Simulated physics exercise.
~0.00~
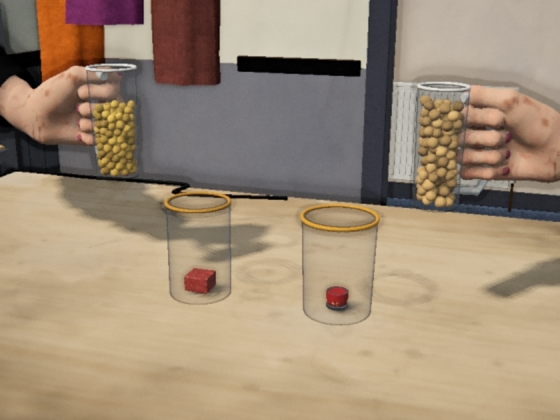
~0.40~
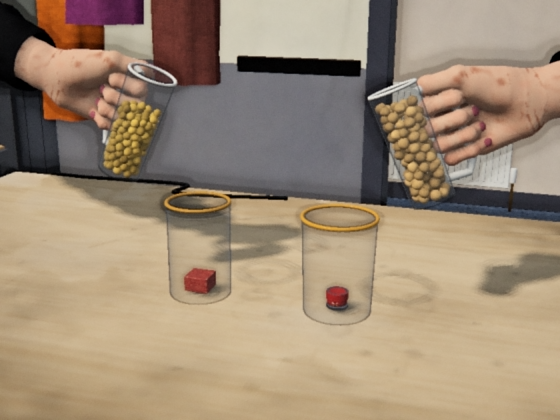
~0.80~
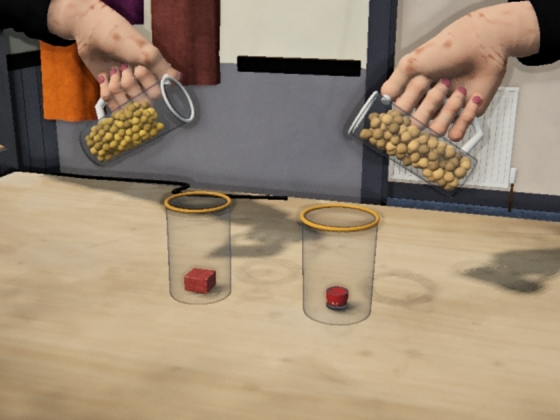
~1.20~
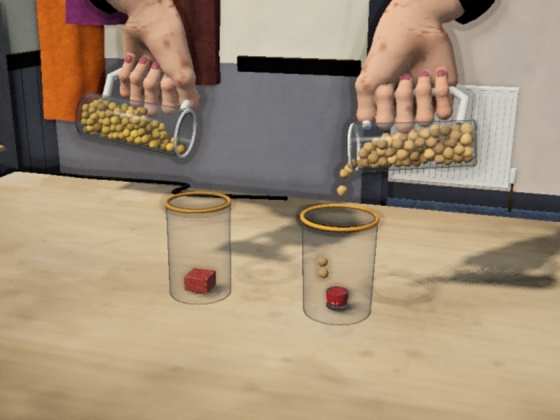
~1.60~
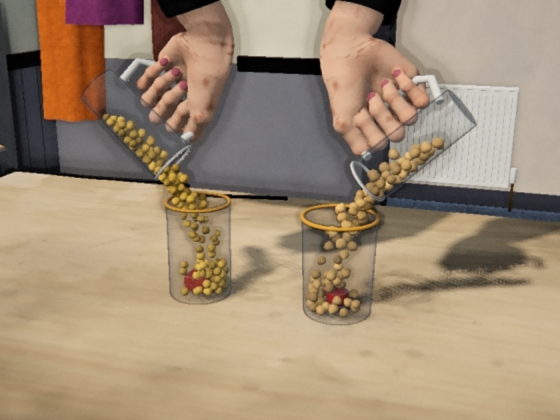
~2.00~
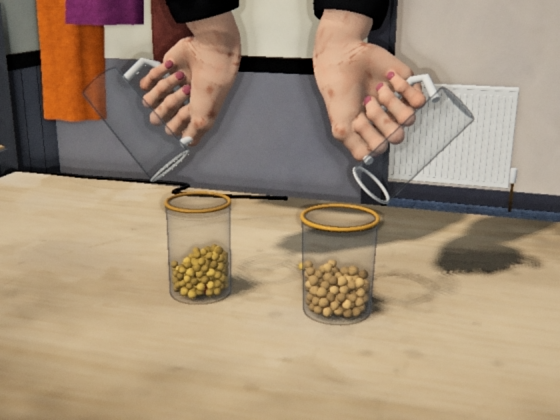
Two hands tip cups of small round pieces into two clear containers, burying the red objects.
